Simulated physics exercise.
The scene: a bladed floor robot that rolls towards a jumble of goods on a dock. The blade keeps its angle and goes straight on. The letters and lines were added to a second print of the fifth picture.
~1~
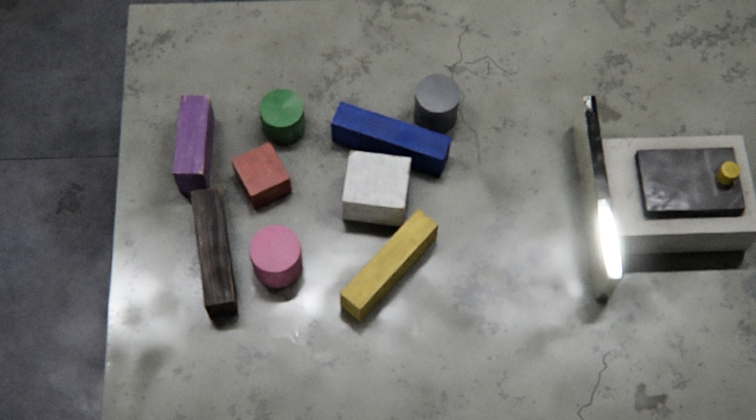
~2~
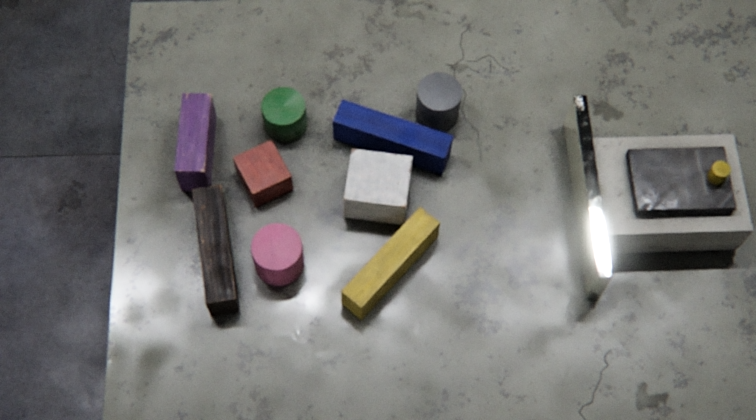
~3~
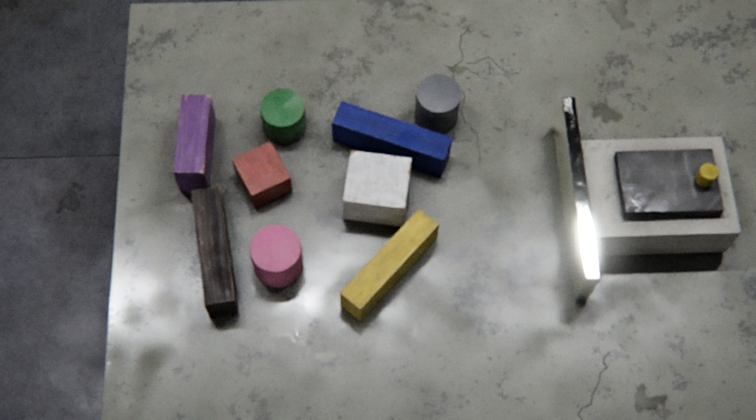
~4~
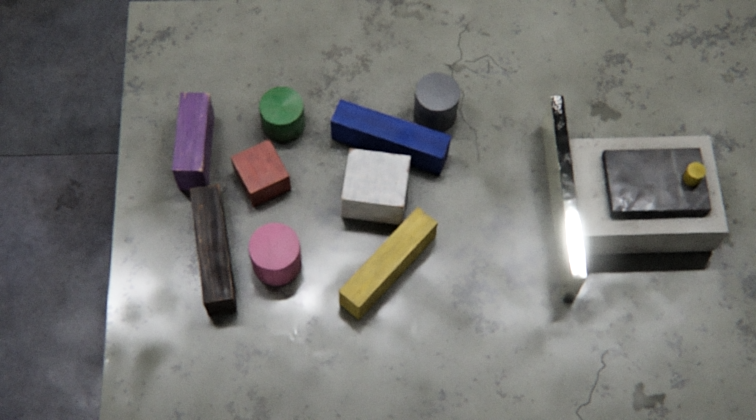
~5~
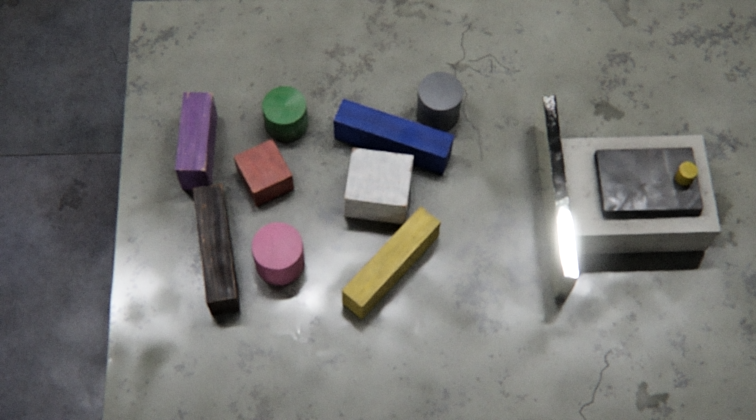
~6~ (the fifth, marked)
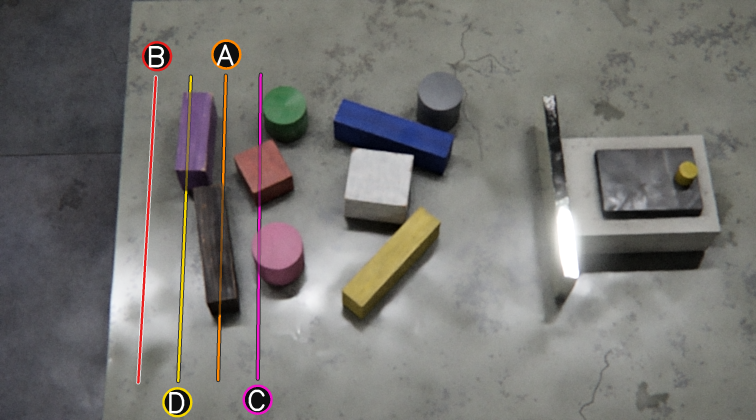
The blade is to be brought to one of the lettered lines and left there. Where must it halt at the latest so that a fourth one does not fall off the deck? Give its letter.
D.
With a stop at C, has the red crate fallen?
By then, no.
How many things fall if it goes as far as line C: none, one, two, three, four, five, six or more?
The count is none.
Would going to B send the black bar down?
Yes.
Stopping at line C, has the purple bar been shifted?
By then, yes.
On the marked copy, A at (222, 218); B at (148, 220); C at (259, 217); D at (185, 219).
With D. Early on, robot (506, 185); grey canister (431, 97); green canister (277, 111).
Further on, robot (371, 188); purple bar (179, 135); black bar (193, 250).
At the end, robot (265, 191); black bar over the edge; purple bar over the edge; three fallen.
As for the rest, A is within the limit but short; B drops five; C is within the limit but short.
